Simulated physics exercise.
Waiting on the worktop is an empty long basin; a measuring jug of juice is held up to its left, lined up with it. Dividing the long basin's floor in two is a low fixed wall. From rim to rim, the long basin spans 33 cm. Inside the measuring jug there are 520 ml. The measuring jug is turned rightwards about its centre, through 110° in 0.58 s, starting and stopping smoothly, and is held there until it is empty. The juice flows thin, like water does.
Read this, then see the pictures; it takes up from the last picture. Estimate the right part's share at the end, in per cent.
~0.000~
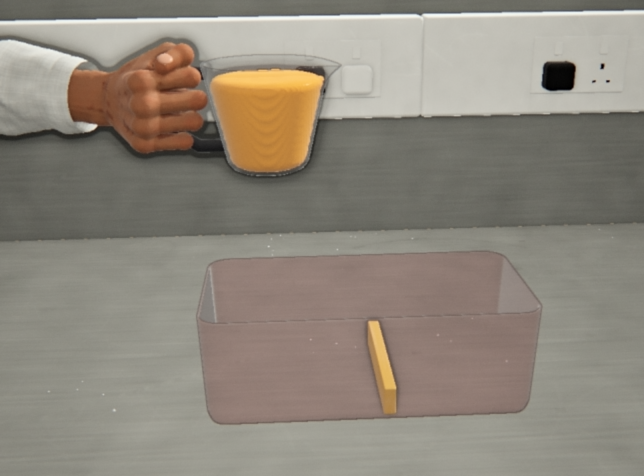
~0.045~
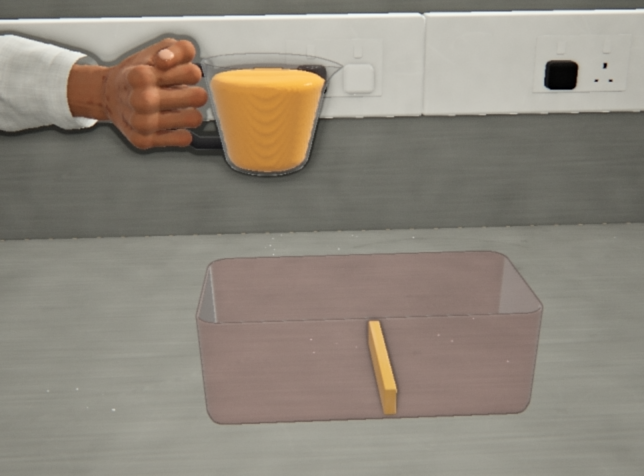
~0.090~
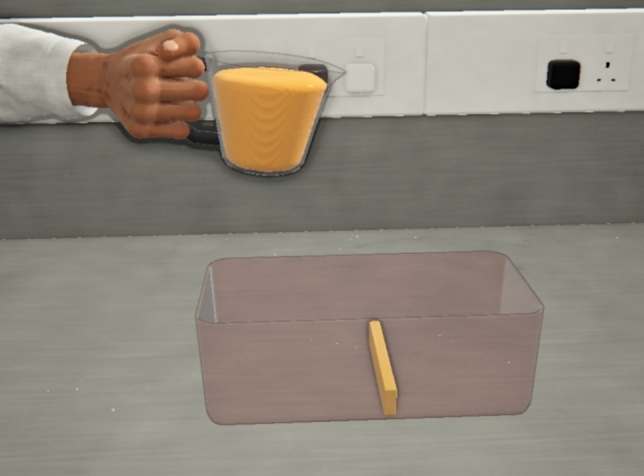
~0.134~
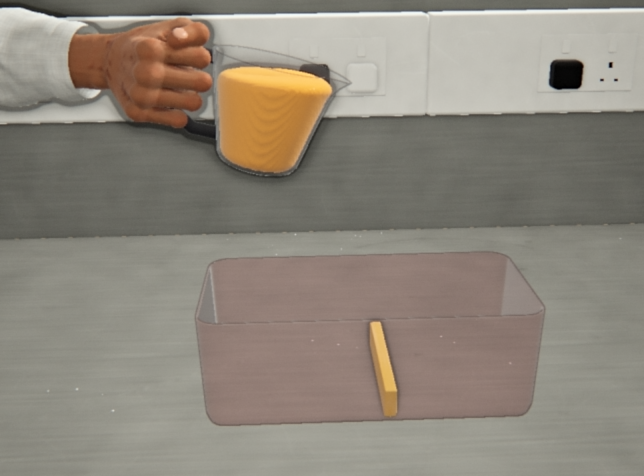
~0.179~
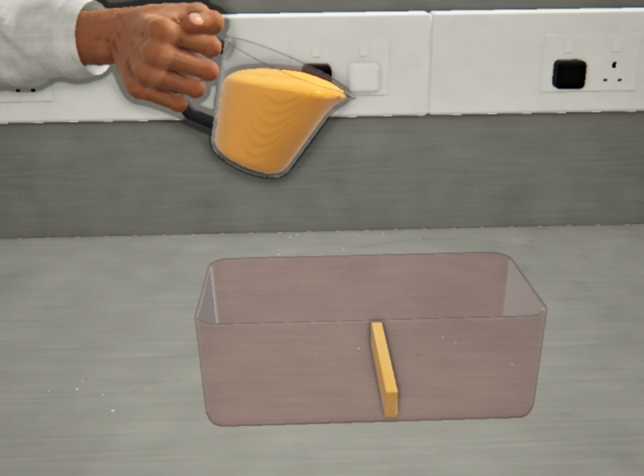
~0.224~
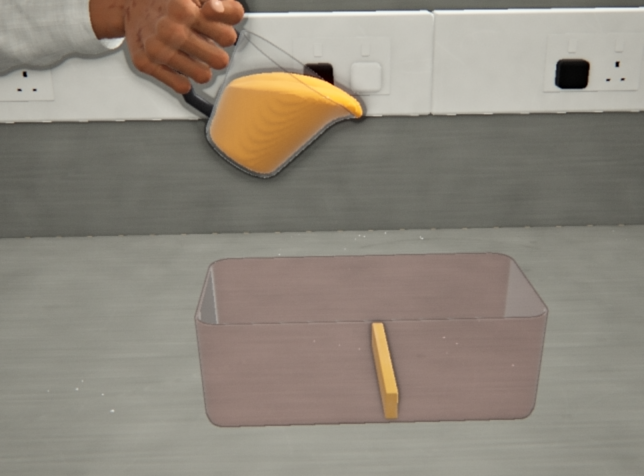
Roughly 58 per cent is in the right part.
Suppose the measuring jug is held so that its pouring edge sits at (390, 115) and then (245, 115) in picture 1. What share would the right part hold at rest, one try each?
Try 1: Approx. 80 %; try 2: Approx. 15 %.
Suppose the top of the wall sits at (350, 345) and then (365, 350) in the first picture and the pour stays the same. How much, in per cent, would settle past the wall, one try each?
Some 85 in a hundred, then some 80 in a hundred.
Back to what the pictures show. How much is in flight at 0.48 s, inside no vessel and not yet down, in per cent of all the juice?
Roughly 40 percent.
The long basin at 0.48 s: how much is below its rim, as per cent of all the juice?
Around 28%.
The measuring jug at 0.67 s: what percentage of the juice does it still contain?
What remains is about 2 percent of it all.
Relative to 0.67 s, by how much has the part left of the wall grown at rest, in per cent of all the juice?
Near 10 percent, give or take.
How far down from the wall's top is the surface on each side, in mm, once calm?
22 mm left, 14 mm right.
By 0.48 s the tilt is 102° and 30 per cent is still to pour, 0 is left of the wall and 29 right of it.
By 0.67 s the tilt is 110° and 2 per cent is still to pour, 29 is left of the wall and 59 right of it.
By 0.87 s the tilt is 110° and 0 per cent is still to pour, 38 is left of the wall and 59 right of it.
By 1.08 s the tilt is 110° and 0 per cent is still to pour, 38 is left of the wall and 58 right of it.
At rest 38 per cent lies left of the wall, 58 right of it and 3 outside.
